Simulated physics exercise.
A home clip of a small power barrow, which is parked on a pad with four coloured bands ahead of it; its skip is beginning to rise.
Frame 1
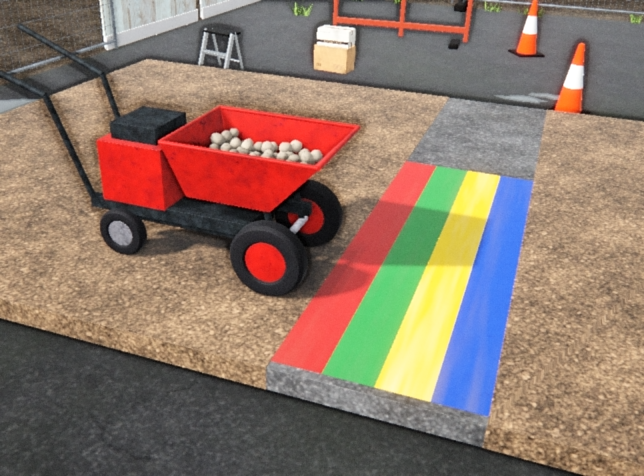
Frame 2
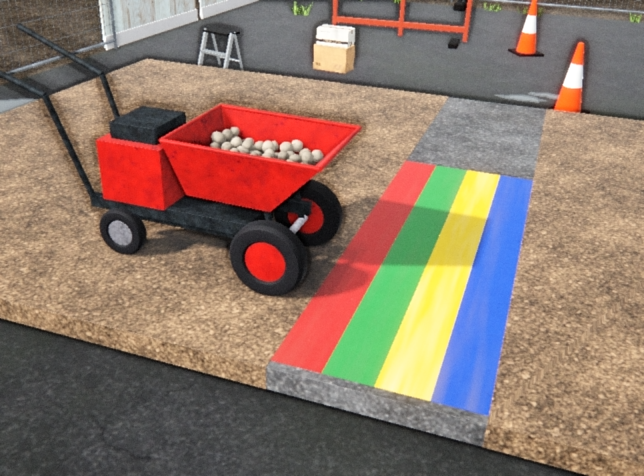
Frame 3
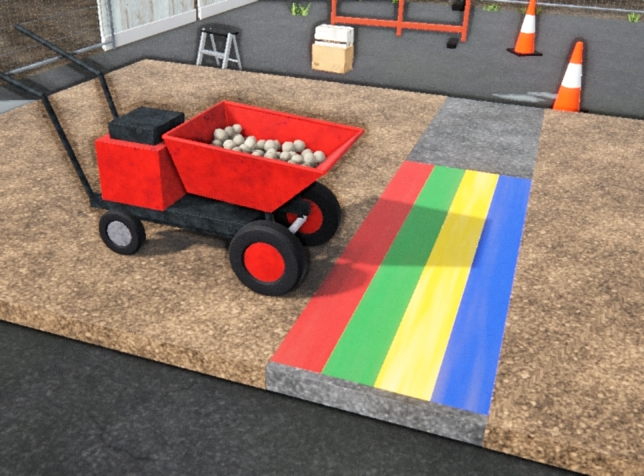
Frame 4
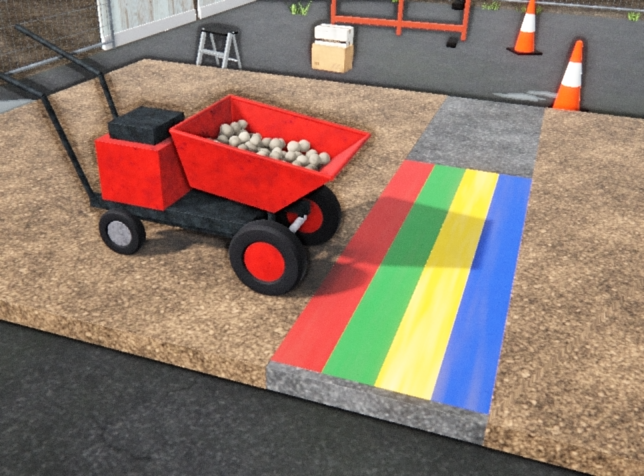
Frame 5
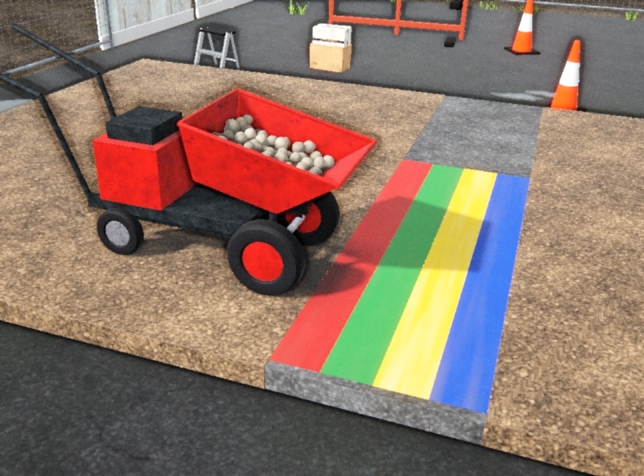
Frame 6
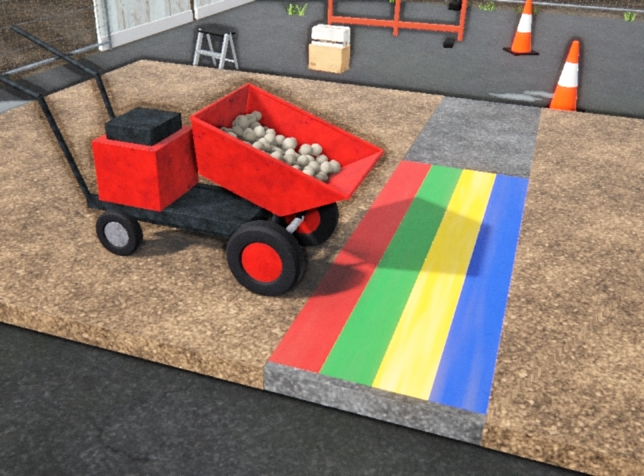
On a gravelly pad beside a fence, a small red barrow stood still next to red, green, yellow and blue stripes while its skip of pale pebbles slowly tilted forward to the right.
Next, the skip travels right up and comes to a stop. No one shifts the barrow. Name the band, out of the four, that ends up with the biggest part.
The yellow band.
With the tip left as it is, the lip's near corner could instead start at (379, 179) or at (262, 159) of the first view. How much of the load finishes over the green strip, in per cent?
0 % and 30 %.
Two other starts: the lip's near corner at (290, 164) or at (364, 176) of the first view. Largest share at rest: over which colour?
First place: That green strip; second place: That blue strip.
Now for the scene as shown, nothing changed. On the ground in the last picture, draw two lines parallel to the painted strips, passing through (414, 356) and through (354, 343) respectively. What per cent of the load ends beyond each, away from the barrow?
Result, first then second: 30 %, 70 %.
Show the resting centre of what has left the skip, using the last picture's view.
Somewhere around (435, 291) in the final view.
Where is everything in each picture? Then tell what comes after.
Lip of the skip (318, 169), level; top of the load (245, 154), river pebbles; red strip (319, 330); green strip (367, 341); yellow strip (417, 353); blue strip (470, 366), in the first picture.
Lip of the skip (320, 169), level; top of the load (242, 151), in the second picture.
Lip of the skip (324, 173), tipped barely; top of the load (244, 150), in the third picture.
Lip of the skip (331, 178), tipped a little; top of the load (233, 152), in the fourth picture.
Lip of the skip (338, 186), tipped a little; top of the load (238, 148), in the fifth picture.
Lip of the skip (348, 197), tipped clearly; top of the load (249, 136); red strip (316, 330); green strip (364, 341); yellow strip (414, 352); blue strip (467, 364), in the sixth picture.
Just after the last frame, skip tipped steeply; every one in the skip.
A moment on, skip tipped right over; the larger part in the skip; about a tenth over the green strip; about a tenth over the yellow strip.
Further on, skip tipped right over; roughly a third in the skip; about a tenth over the green strip; roughly a third over the yellow strip; about a tenth over the blue strip; just a few off the paint.
When it is over, skip tipped right over; roughly a third in the skip; not one over the red strip; about a tenth over the green strip; roughly a third over the yellow strip; about a tenth over the blue strip; just a few off the paint.
